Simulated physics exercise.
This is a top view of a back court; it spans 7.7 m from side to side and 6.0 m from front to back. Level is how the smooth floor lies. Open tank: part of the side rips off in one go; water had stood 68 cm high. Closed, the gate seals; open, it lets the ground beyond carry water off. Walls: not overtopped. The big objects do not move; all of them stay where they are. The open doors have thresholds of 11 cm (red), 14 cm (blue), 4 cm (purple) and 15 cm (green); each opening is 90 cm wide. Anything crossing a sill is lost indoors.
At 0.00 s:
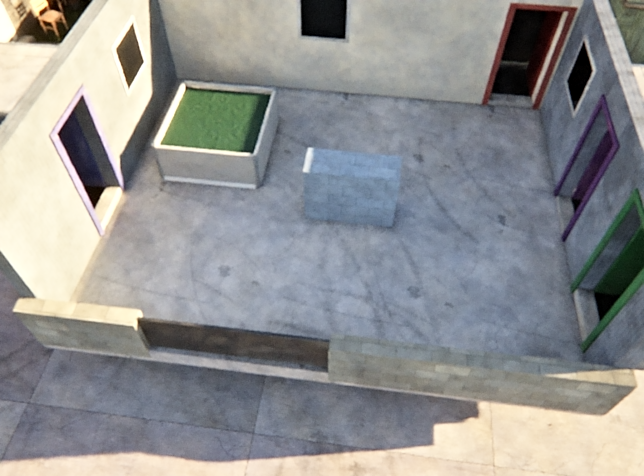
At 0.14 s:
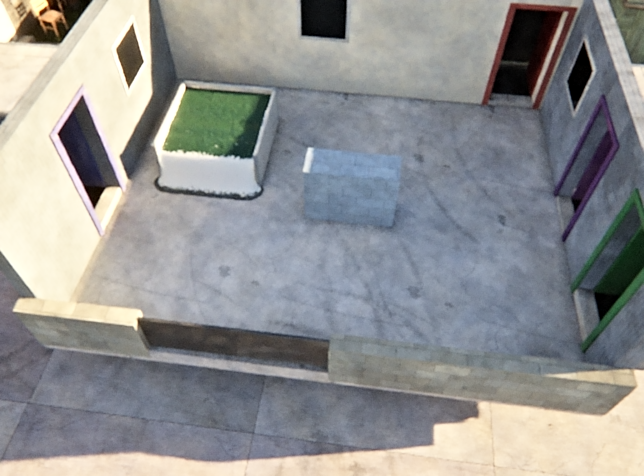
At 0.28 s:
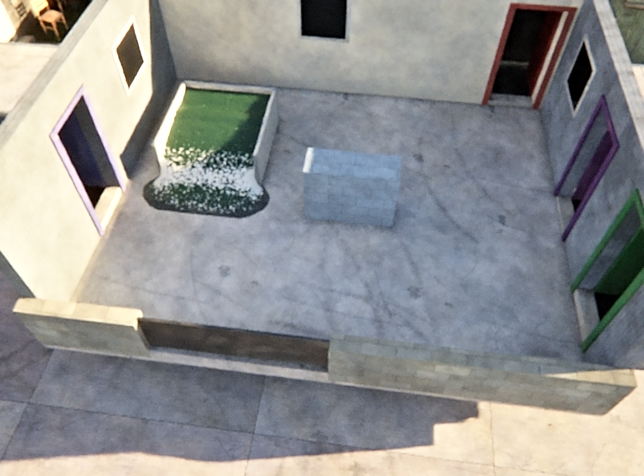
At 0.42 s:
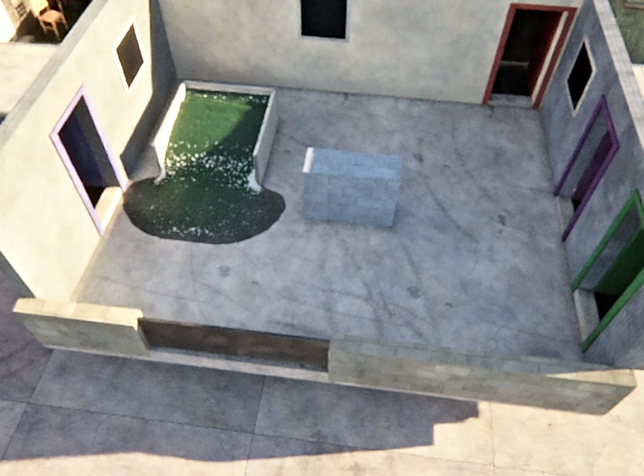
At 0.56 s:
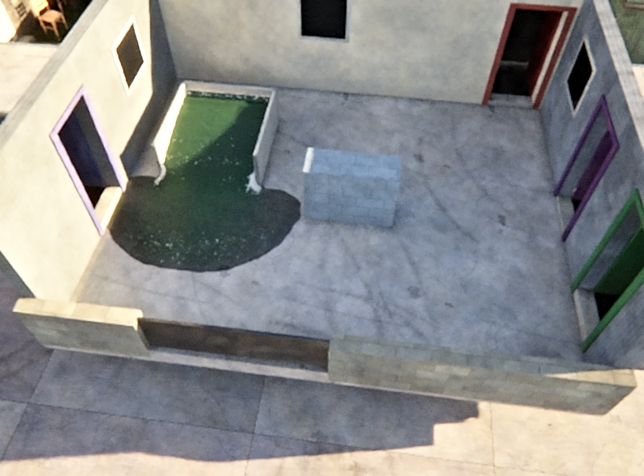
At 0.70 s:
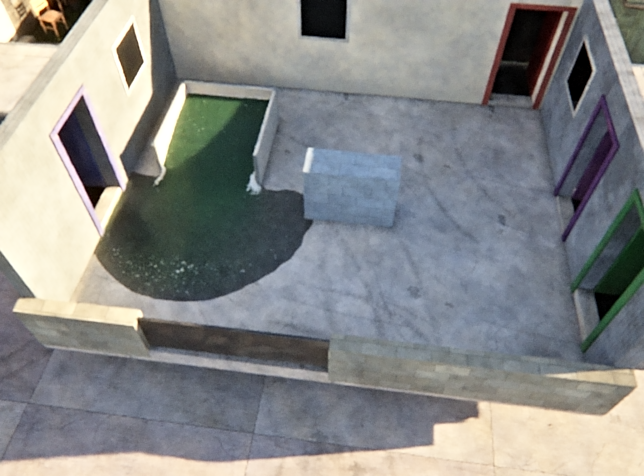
A walled courtyard with a smooth grey floor is seen from high above, its pale walls set with a purple-framed opening at left, purple and green ones at right, and a red-framed doorway at back right. A pale, open-topped tank of green water stands at back left, beside a grey block near the middle. The tank's near side gives way and foamy water pours out, spreading forward in a dark, rounded sheet that reaches the left wall and the block, while the camera stays still.
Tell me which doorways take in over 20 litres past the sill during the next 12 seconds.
Within those 12 seconds, the red door takes in no more than that; the blue door takes in no more than that; the purple door takes in over 20 litres; the green door takes in no more than that.
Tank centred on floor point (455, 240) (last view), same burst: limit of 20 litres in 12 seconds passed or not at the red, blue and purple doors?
Result - red door exceeds it, blue door does not exceed it, purple door does not exceed it.
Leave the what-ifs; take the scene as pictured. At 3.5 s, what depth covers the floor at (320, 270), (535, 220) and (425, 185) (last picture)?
Close to 4, 0 and 0 centimetres.
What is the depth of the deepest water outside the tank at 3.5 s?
Max around 20 cm.
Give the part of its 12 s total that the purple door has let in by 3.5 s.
About 0%.
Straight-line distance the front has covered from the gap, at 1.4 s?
I'd put it close to 3.8 m.
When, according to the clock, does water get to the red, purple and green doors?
Doors: Red 7.0 s / purple 4.5 s / green 3.6 s.
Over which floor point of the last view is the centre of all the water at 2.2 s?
The water's centre sits at about (196, 242).
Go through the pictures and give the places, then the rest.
In the first frame, the open tank at (218, 120) is whole and still, 68 cm deep.
In the second frame, water pours out at (209, 170) and has run 0.9 m, to (159, 179); typically 9 cm deep outside, 68 cm at the open tank's back.
In the third frame, the front is at (149, 196), 1.1 m from the gap at (210, 172); 1.3 m2 of floor is under water; 68 cm left at the back of the open tank.
In the fourth frame, water pours out at (210, 174) and has run 1.5 m, to (130, 207); typically 10 cm deep outside, 62 cm at the open tank's back.
In the fifth frame, the front is at (144, 258), 1.9 m from the gap at (210, 174); 4.7 m2 of floor is under water; 57 cm left at the back of the open tank.
In the sixth frame, the front is at (154, 292), 2.5 m from the gap at (210, 174); 6.5 m2 of floor is under water; 57 cm left at the back of the open tank.
After 1.4 s water covers 25 % of the floor and is deepest (40 cm) near (71, 325); red door not reached, blue door 14 cm at the sill, 0 L in, purple door not reached, green door not reached.
After 2.2 s water covers 30 % of the floor and is deepest (41 cm) near (60, 324); red door not reached, blue door 11 cm at the sill, 1 L in, purple door not reached, green door not reached.
After 3.5 s water covers 40 % of the floor and is deepest (20 cm) near (171, 255); red door not reached, blue door 14 cm at the sill, 1 L in, purple door not reached, green door not reached.
After 7.0 s water covers 70 % of the floor and is deepest (15 cm) near (538, 112); red door 12 cm at the sill, 0 L in, blue door 6 cm at the sill, 3 L in, purple door 9 cm at the sill, 17 L in, green door 12 cm at the sill, 0 L in.
After 12.0 s water covers 95 % of the floor and is deepest (8 cm) near (283, 130); red door 7 cm at the sill, 5 L in, blue door 4 cm at the sill, 3 L in, purple door 5 cm at the sill, 36 L in, green door 5 cm at the sill, 0 L in.
